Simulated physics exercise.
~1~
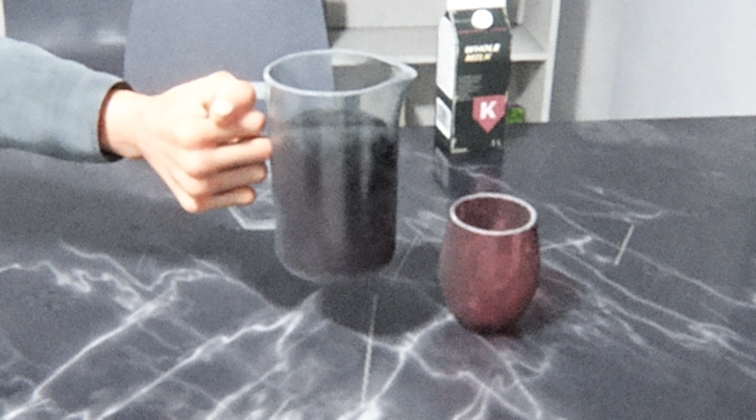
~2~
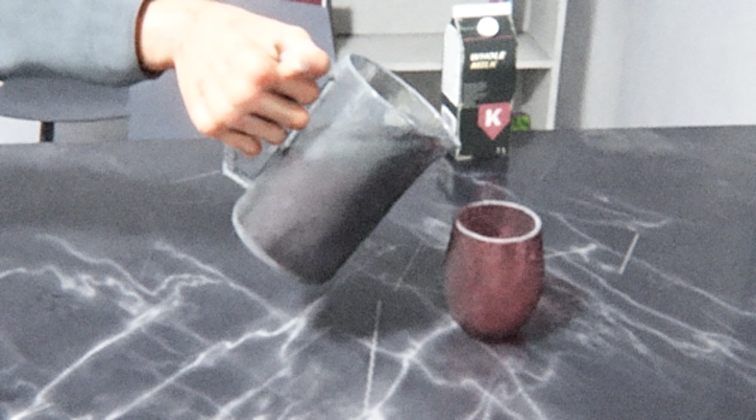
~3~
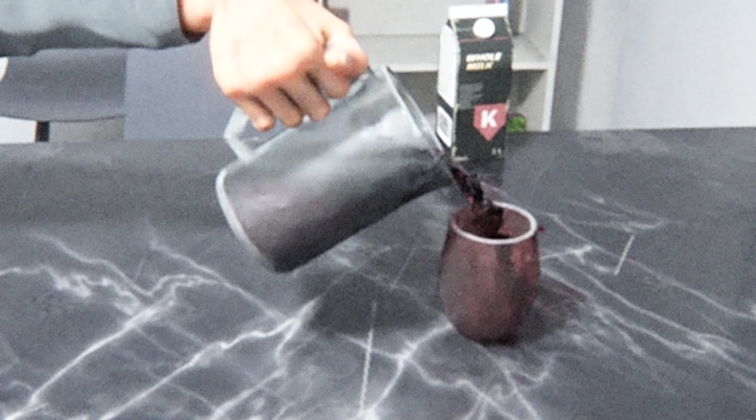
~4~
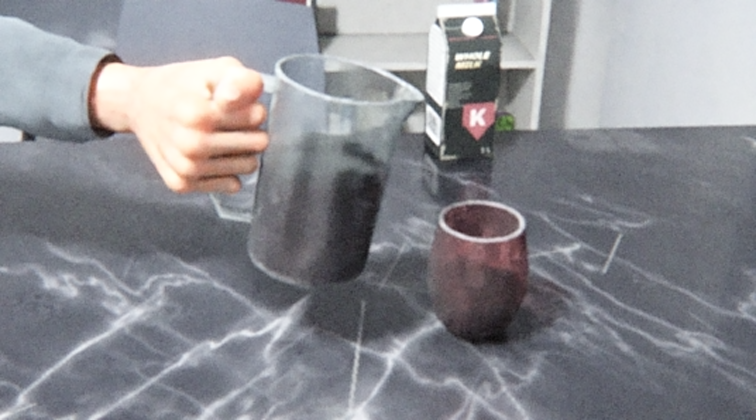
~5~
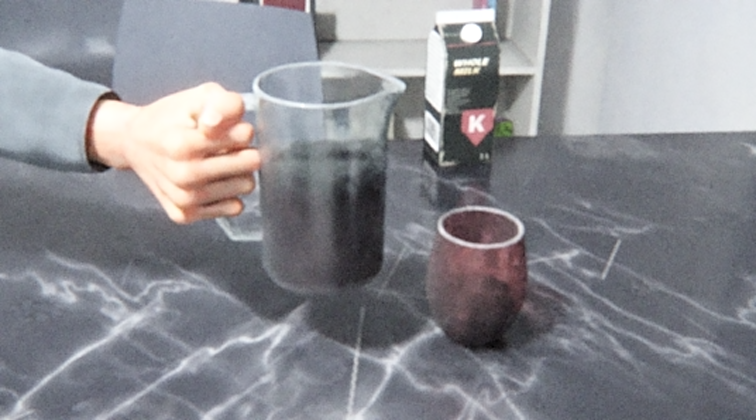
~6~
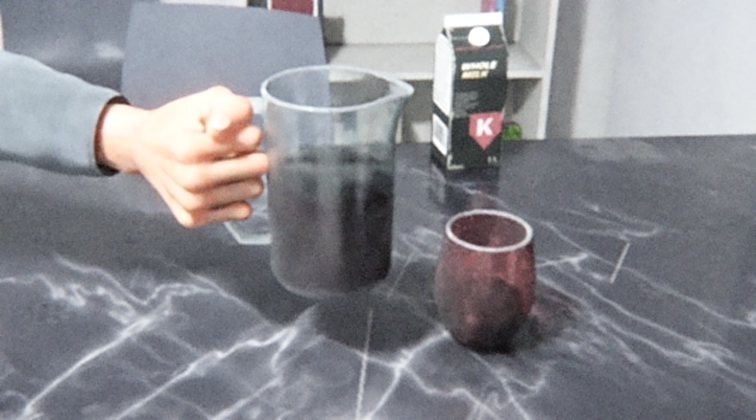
A hand tilting a clear jug of dark wine, pouring briefly into a reddish stemless glass, then swinging the jug back upright.
